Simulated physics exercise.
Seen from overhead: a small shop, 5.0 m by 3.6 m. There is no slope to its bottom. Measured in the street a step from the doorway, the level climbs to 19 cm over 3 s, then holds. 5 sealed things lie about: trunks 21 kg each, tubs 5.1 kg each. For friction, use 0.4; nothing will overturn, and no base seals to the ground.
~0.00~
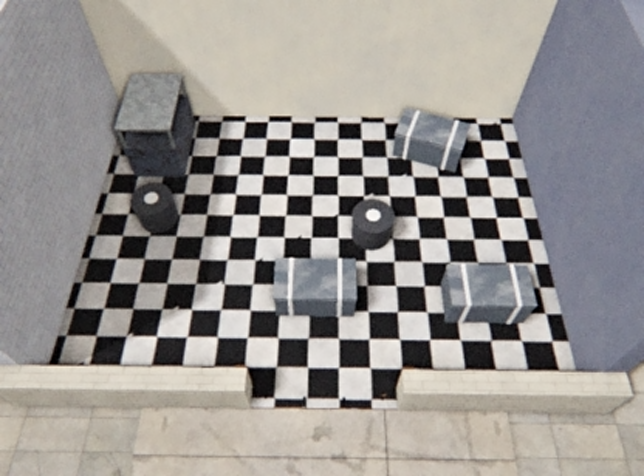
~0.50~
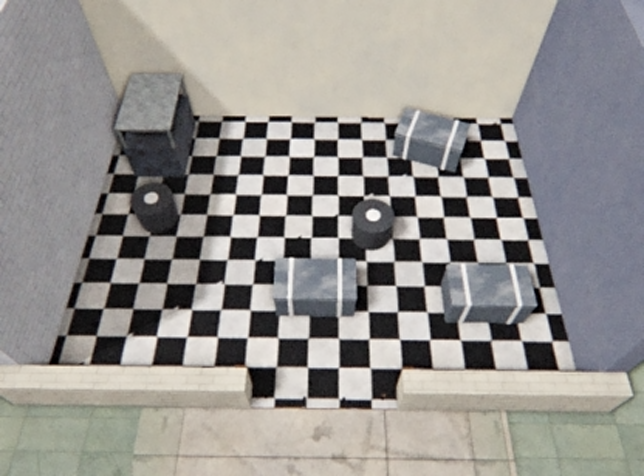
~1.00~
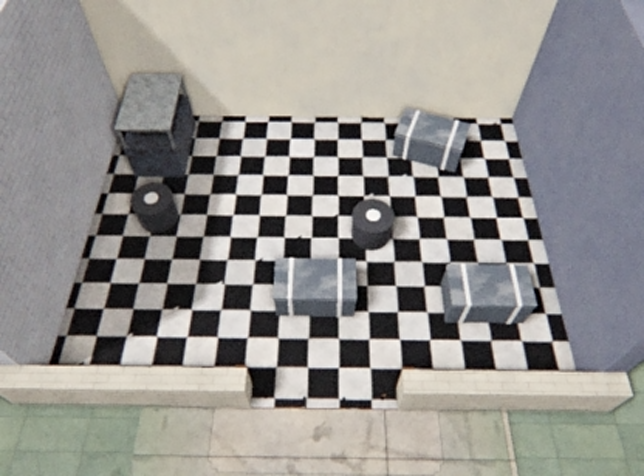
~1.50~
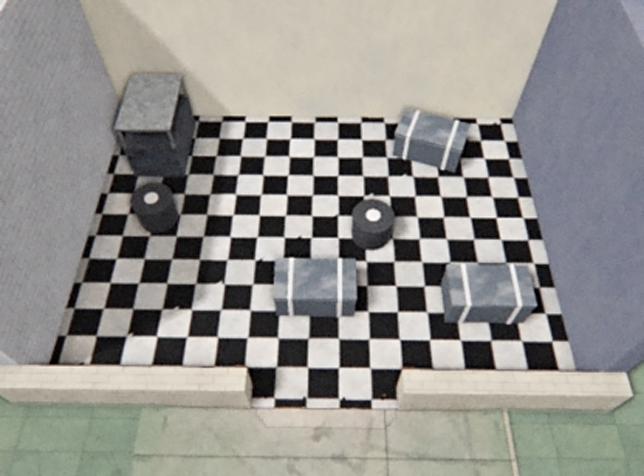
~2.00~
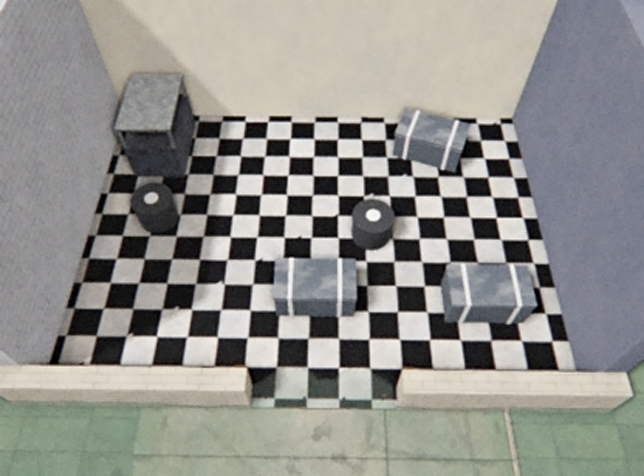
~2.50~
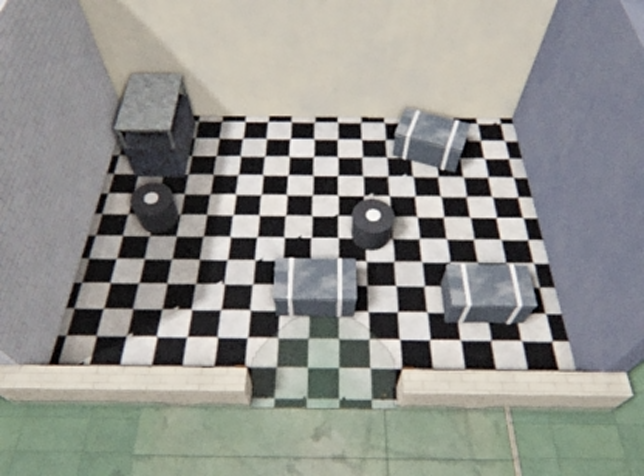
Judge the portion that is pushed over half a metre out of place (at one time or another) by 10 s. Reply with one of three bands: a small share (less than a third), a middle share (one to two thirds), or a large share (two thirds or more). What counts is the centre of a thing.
A large share, two thirds or more.
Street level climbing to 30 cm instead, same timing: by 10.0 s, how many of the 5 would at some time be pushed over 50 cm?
Then the count would be 5.
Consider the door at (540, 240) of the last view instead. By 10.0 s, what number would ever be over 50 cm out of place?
The count would be 3.
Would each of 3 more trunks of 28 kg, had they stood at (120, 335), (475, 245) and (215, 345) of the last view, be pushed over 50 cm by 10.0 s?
First one stays inside the line, second one stays inside the line, third one stays inside the line.
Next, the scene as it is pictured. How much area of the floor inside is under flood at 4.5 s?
Some 8.5 m2 of it.
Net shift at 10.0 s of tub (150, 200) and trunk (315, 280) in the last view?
150 cm and 250 cm respectively.
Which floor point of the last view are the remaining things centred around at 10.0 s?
Close to (334, 206).
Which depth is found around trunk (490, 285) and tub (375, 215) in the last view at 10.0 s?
Depth approx. 5 cm / 11 cm.
After 3.5 s 0 of 5 are over 50 cm from their spots; 0 afloat.
After 4.5 s 2 of 5 are over 50 cm from their spots; 0 afloat.
After 7.0 s 2 of 5 are over 50 cm from their spots; 4 afloat.
After 10.0 s 4 of 5 are over 50 cm from their spots, and 4 have been at some point; 4 afloat.
